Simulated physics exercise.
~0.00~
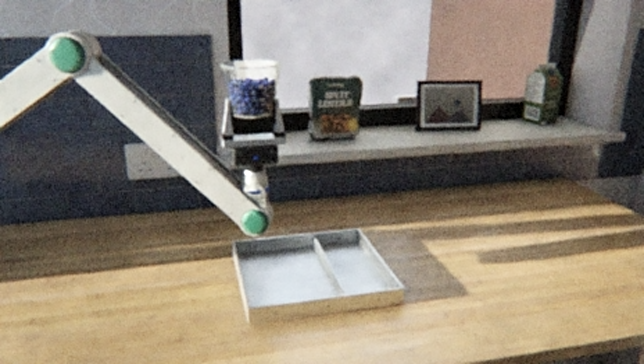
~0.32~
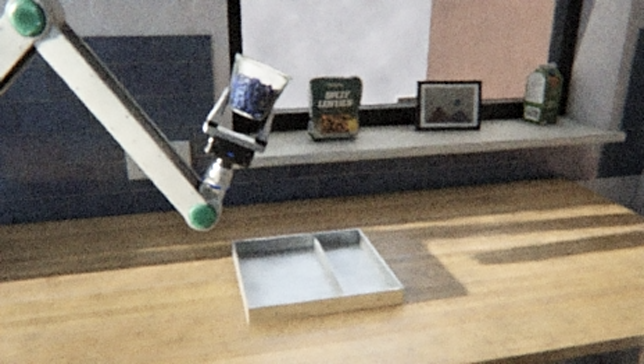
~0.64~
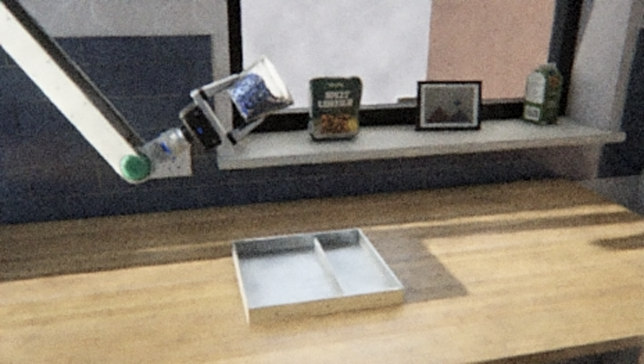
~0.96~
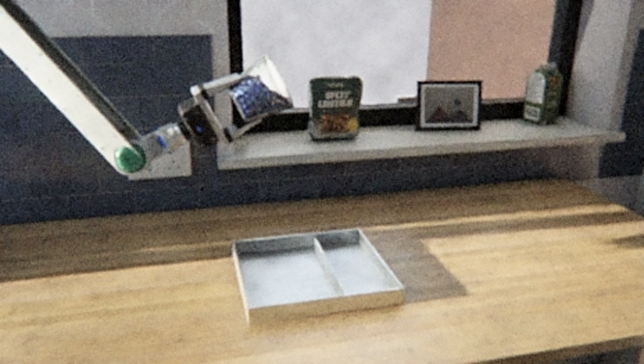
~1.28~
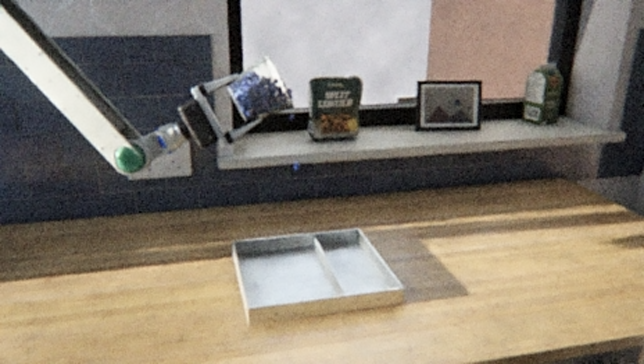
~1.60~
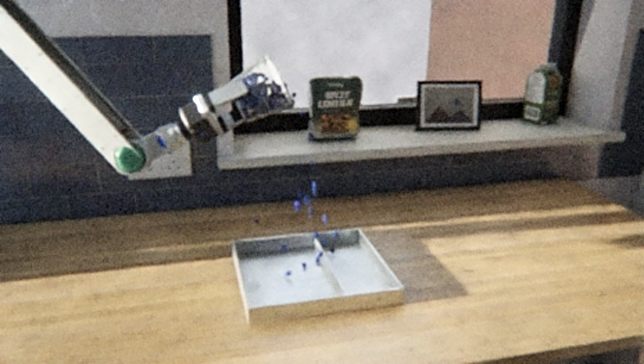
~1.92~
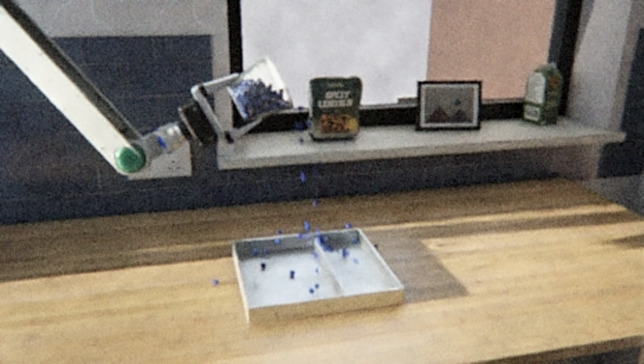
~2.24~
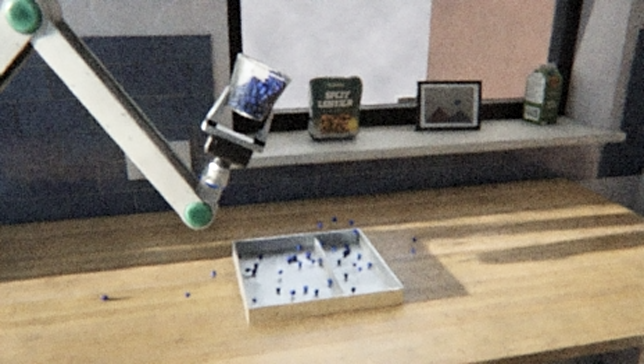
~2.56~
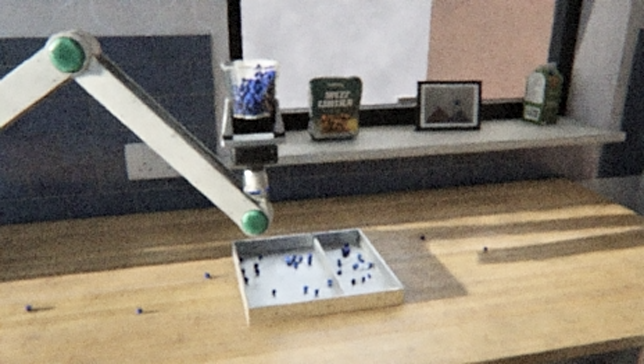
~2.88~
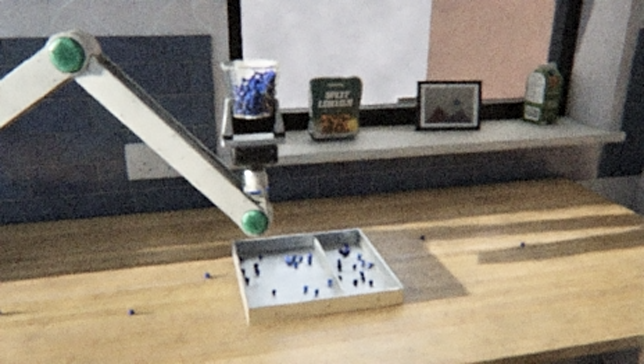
The video shows a robot arm tilting a clear tumbler of blue beads over a divided tray on a wooden table, spilling some into both sections and a few onto the tabletop, then returning the tumbler upright with most of the beads still inside.
